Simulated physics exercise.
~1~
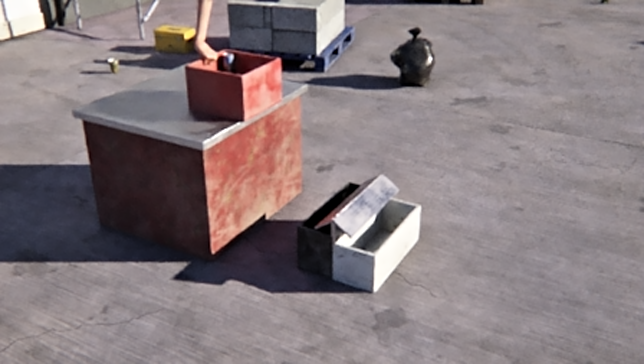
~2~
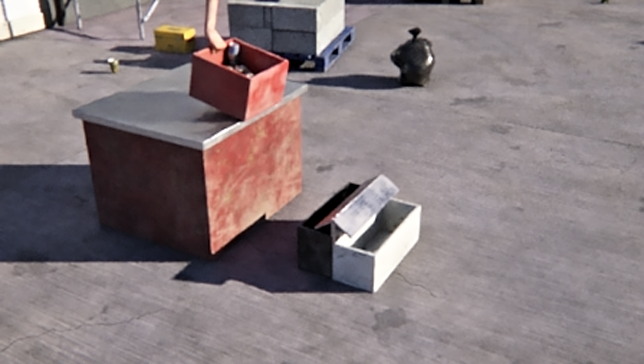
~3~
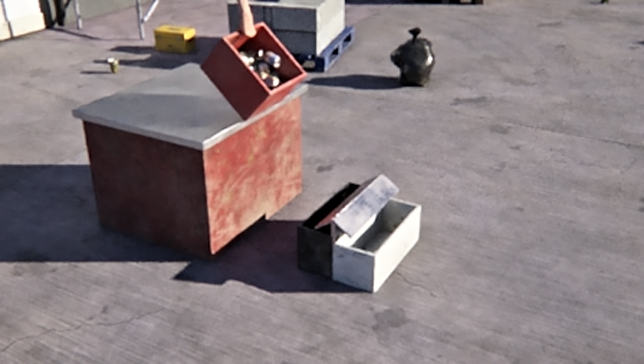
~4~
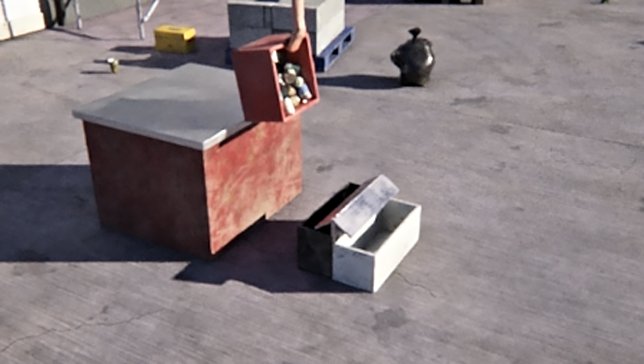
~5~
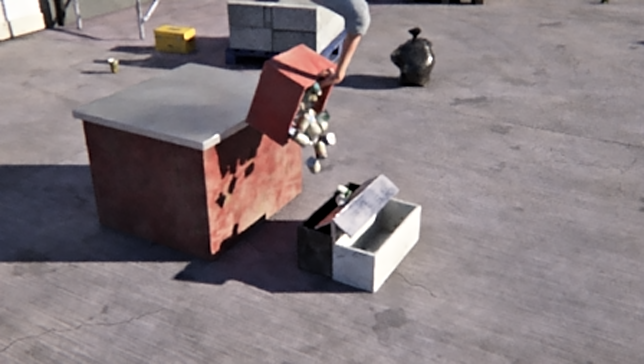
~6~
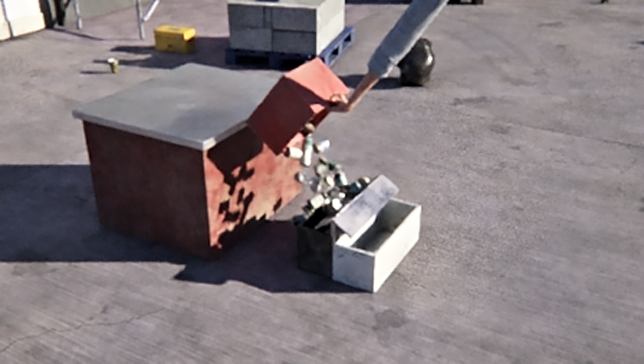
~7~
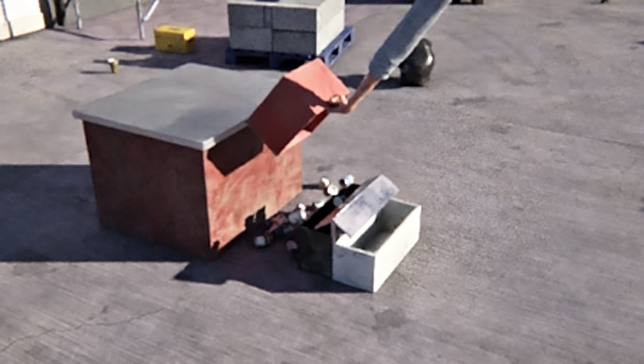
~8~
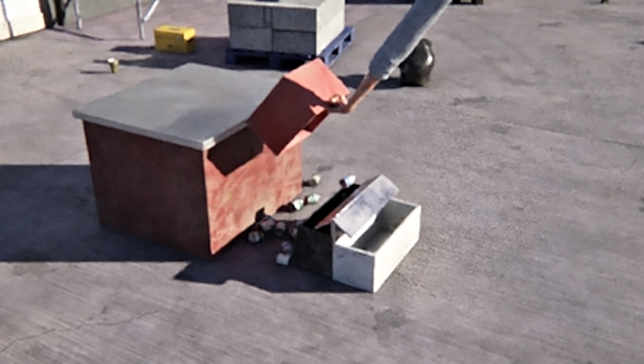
To begin with, a hand holds a red box on the grey top of a bench, above a black box and a white tub standing side by side with a sloped splitter over their shared wall. The hand lifts and tilts the red box to the right, revealing small tins inside. As it tips further past the bench's end, the tins spill out in a cluster towards the black box. Many drop into it, while others land on the ground to its left and scatter. Finally, the arm holds the upturned red box still, with stray tins lying between the bench and the black box and the white tub empty.
